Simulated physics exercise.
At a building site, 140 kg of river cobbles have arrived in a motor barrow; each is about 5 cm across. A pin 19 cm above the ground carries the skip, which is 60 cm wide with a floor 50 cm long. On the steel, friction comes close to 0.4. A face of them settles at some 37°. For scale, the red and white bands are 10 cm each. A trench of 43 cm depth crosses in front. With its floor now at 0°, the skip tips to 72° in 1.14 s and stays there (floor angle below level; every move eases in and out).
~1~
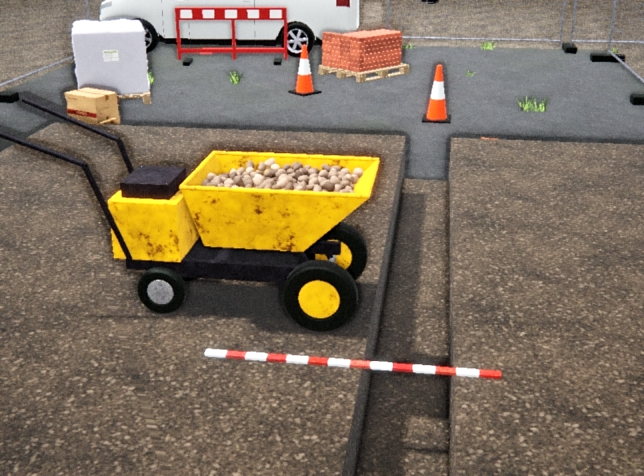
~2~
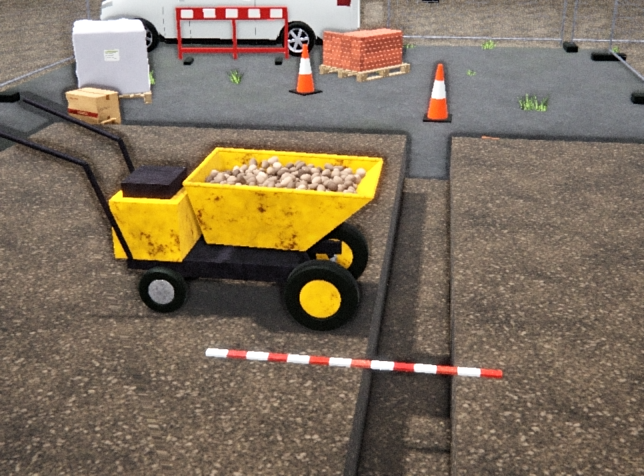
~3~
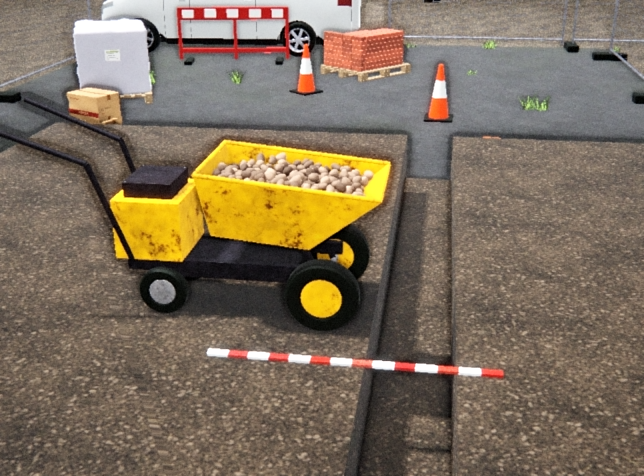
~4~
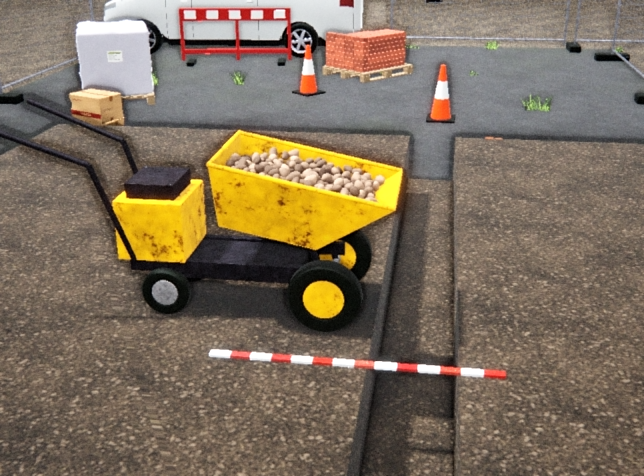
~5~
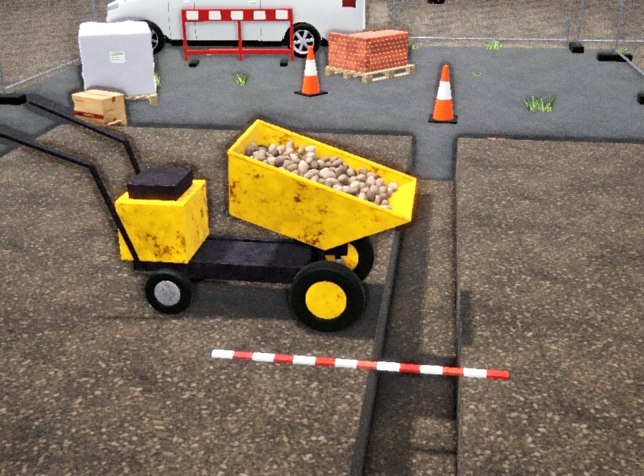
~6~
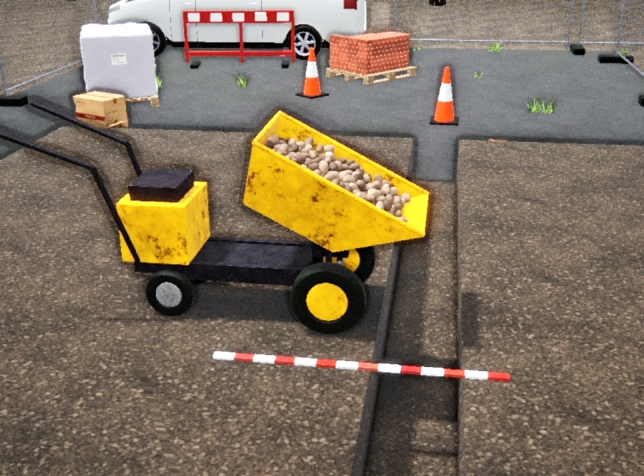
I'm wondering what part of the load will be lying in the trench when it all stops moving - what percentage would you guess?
I would guess about 26 per cent.
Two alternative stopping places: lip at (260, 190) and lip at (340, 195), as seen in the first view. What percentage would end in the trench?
Around 80 and then 60 percent.
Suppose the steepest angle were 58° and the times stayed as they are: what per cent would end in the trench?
Trench share: Approx. 35%.
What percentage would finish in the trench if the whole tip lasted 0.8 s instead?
Probably about 20 in a hundred.
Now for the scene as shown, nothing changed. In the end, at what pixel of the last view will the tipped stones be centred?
The tipped stones centre close to (503, 314).
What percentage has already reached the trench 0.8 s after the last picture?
Some 5 per cent.
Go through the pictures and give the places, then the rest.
The skip is at 0°, its lip at (368, 197); the top of the load is at (296, 172), in the first picture.
Lip at (372, 197), floor tilted 1°, highest stones at (291, 171), in the second picture.
The skip is at 5°, its lip at (381, 201); the top of the load is at (266, 166), in the third picture.
Lip at (395, 209), floor tilted 11°, highest stones at (258, 160), in the fourth picture.
Lip at (410, 220), floor tilted 19°, highest stones at (264, 153), in the fifth picture.
Lip at (424, 235), floor tilted 28°, highest stones at (280, 147), in the sixth picture.
Then, 0.4 s after the last picture the floor is at 61°, 100 % in the skip; the foremost stones are at (452, 267).
Then, 0.8 s after the last picture the floor is at 72°, 54 % in the skip, 4 % in the trench, 42 % past the trench; the foremost stones are at (556, 328).
Then, 1.1 s after the last picture the floor is at 72°, 17 % in the skip, 9 % in the trench, 74 % past the trench; the foremost stones are past the picture's edge.
Then, 3.1 s after the last picture the floor is at 72°, 0 % in the skip, 26 % in the trench, 74 % past the trench; the foremost stones are past the picture's edge.
